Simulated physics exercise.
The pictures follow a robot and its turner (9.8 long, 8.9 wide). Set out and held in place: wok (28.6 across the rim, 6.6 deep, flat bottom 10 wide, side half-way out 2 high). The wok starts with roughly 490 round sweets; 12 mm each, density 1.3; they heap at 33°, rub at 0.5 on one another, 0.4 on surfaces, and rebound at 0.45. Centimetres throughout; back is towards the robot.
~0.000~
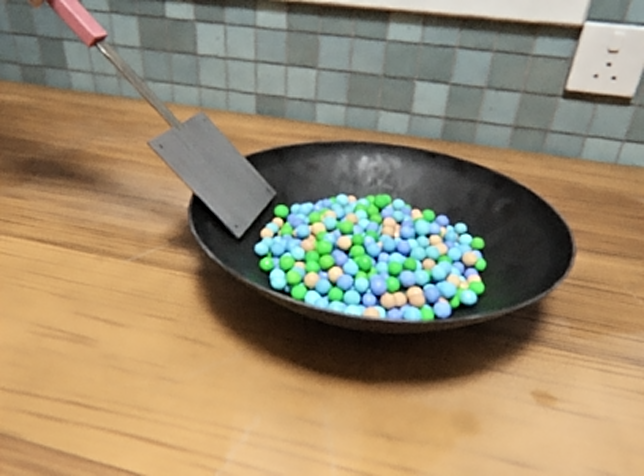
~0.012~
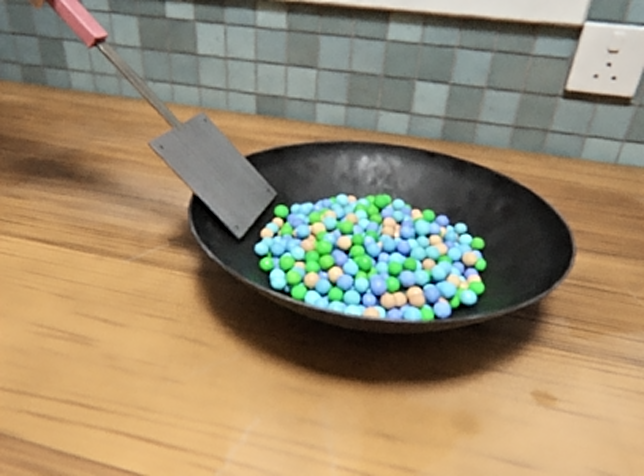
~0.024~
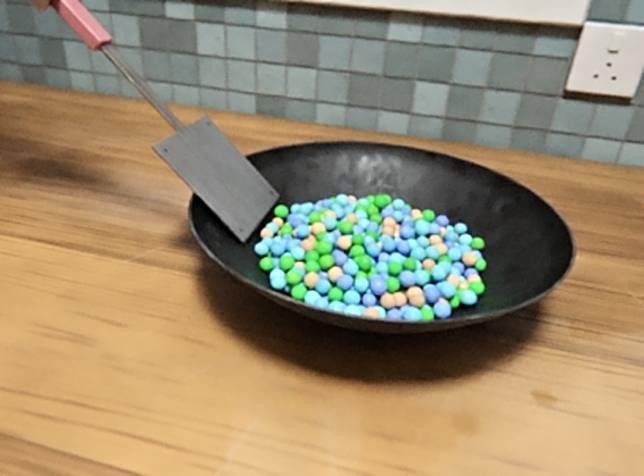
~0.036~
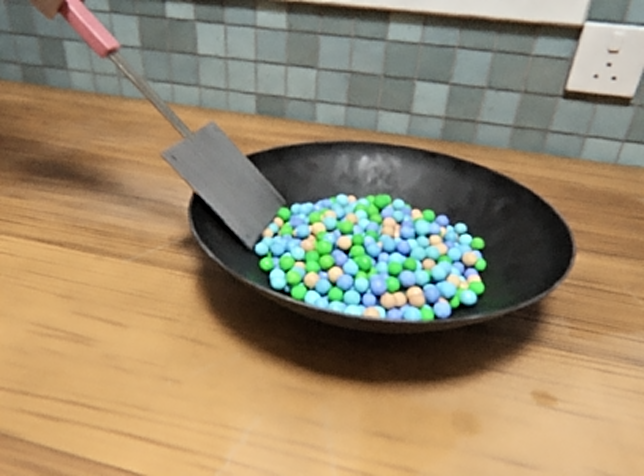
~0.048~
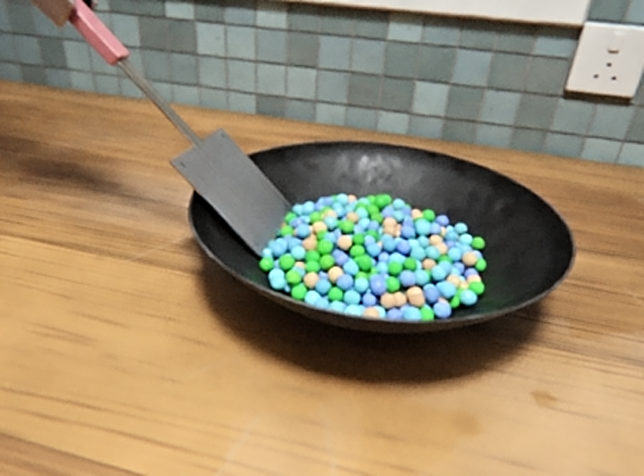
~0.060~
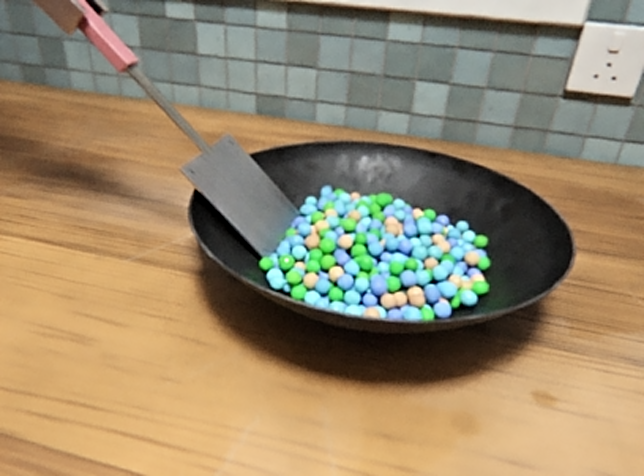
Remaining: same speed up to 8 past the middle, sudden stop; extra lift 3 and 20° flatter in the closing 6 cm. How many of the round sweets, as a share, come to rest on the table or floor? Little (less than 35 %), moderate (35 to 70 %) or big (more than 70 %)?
Share on the table or floor: Little (less than 35 %).
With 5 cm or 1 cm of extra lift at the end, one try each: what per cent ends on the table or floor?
Some 15 and 10 per cent.
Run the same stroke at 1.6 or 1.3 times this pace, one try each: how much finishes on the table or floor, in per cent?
About 35 and 25 per cent.
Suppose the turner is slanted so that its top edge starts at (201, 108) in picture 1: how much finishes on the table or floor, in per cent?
Some 15 per cent.
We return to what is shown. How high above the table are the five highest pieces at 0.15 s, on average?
Some 6 cm.
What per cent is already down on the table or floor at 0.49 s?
Roughly 10 per cent.
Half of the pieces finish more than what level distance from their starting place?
About 6 cm.
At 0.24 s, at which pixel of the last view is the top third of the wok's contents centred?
Near (490, 236).
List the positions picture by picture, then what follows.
Turner top edge at (177, 126), sloping 44°; upper third of the load around (369, 243), from x 260 to 480, top at y 200; 488 in the wok, in the first frame.
Turner top edge at (177, 126), sloping 44°; upper third of the load around (369, 243), from x 260 to 480, top at y 200, in the second frame.
Turner top edge at (181, 130), sloping 44°; upper third of the load around (369, 243), from x 260 to 480, top at y 200, in the third frame.
Turner top edge at (189, 136), sloping 44°; upper third of the load around (369, 243), from x 260 to 480, top at y 200, in the fourth frame.
Turner top edge at (197, 143), sloping 44°; upper third of the load around (370, 242), from x 265 to 480, top at y 200, in the fifth frame.
Turner top edge at (206, 150), sloping 44°; upper third of the load around (373, 240), from x 265 to 480, top at y 195; 488 in the wok, in the sixth frame.
By 0.15 s, sloping 44°, highest piece 7 above the table; 488 in the wok.
By 0.24 s, sloping 38°, highest piece 8 above the table; 486 in the wok, 2 on the blade or in flight.
By 0.49 s, sloping 24°, highest piece 9 above the table; 438 in the wok, 37 on the table or floor, 13 on the blade or in flight.
By 1.54 s, sloping 24°, highest piece 7 above the table; 435 in the wok, 53 on the table or floor.
Final count, 435 in the wok, 53 on the table or floor. That is 11 % on the table or floor.
